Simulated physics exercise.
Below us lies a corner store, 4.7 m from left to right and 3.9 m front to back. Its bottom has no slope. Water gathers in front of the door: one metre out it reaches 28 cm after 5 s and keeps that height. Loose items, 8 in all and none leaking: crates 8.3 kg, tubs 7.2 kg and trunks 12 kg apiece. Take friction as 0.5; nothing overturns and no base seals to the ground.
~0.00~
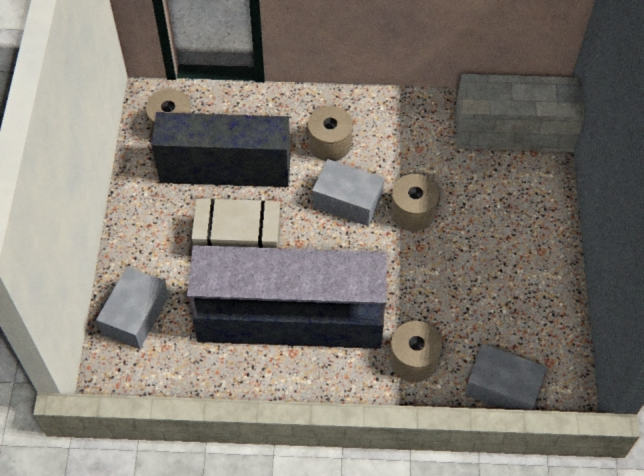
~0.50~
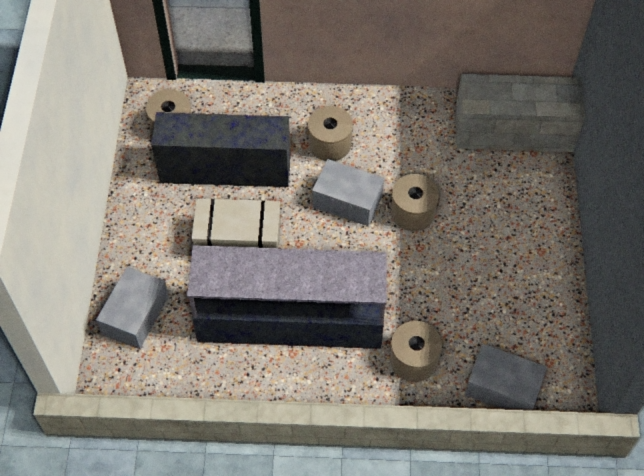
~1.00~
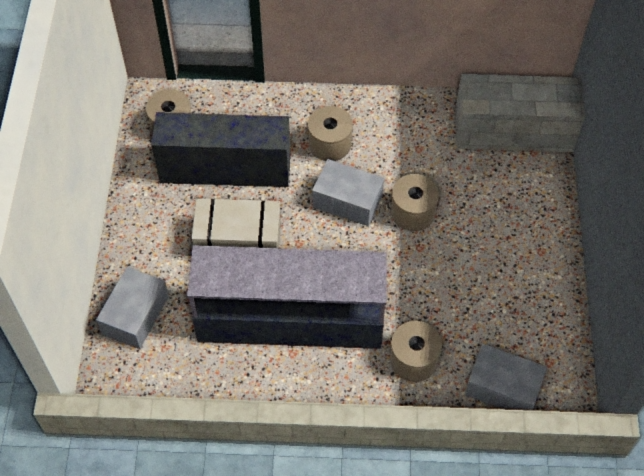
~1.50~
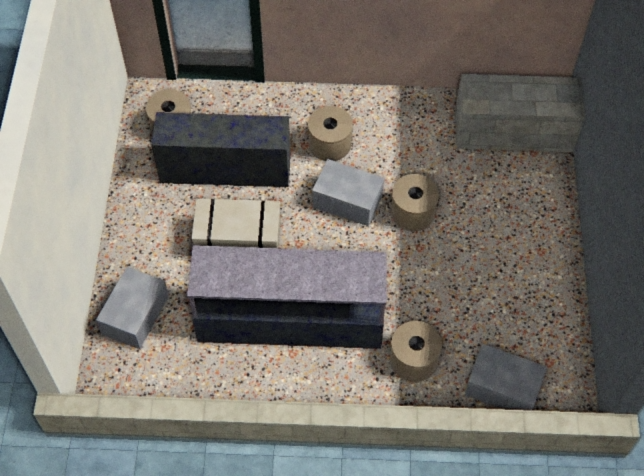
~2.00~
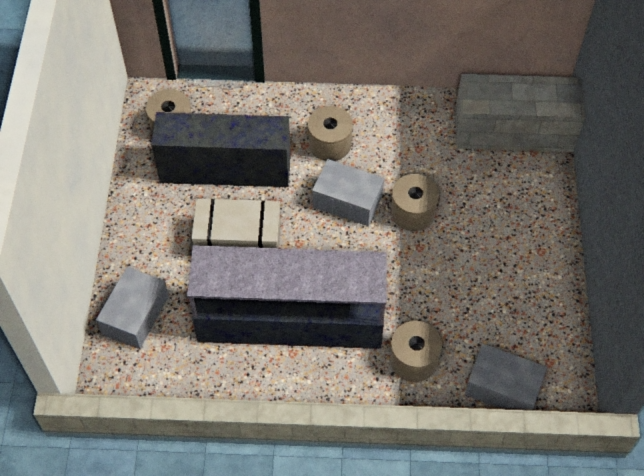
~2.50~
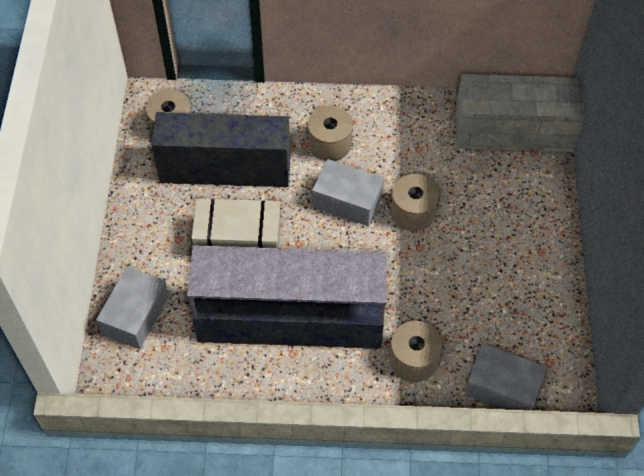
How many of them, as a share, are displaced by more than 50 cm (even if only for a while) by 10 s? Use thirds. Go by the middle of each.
That comes to one to two thirds.
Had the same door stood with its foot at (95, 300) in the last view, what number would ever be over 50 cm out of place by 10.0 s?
Then 6.
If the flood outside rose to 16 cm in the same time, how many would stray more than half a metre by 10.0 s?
In that case 2 of them.
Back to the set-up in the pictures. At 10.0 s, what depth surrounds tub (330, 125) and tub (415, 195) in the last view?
Roughly 7 and 4 cm.
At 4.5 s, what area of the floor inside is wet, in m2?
Roughly 3.5 m2.
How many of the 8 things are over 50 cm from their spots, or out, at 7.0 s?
By then 2.
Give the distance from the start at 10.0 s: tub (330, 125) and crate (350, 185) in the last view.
In turn: 300 cm, 20 cm.
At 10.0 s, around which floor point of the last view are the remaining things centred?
Near (374, 317).
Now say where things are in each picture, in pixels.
In the first picture, a crate at (349, 184), on the bottom; a crate at (131, 300) rests on the ground; 0.0 m2 under water; 0 of 8 have shifted.
In the second picture, a crate at (349, 184), on the bottom; a crate at (131, 300) rests on the ground; water covers 0.0 m2; 0 of 8 have shifted.
In the third picture, a crate at (349, 184), on the bottom; a crate at (131, 300), on the bottom; 0.0 m2 under water; 0 of 8 have shifted.
In the fourth picture, a crate at (349, 184), on the bottom; a crate at (131, 300) rests on the ground; 0.0 m2 under water; 0 of 8 have shifted.
In the fifth picture, a crate at (349, 184) rests on the ground; a crate at (131, 300), on the bottom; water covers 0.0 m2; 0 of 8 have shifted.
In the sixth picture, a crate at (349, 184), on the bottom; a crate at (131, 300), on the bottom; 0.5 m2 under water; 0 of 8 have shifted.
After 3.5 s 0 of 8 are over 50 cm from their spots; 0 afloat.
After 4.5 s 0 of 8 are over 50 cm from their spots; 1 afloat.
After 7.0 s 2 of 8 are over 50 cm from their spots; 1 afloat.
After 10.0 s 3 of 8 are over 50 cm from their spots, and 3 have been at some point; 4 afloat.
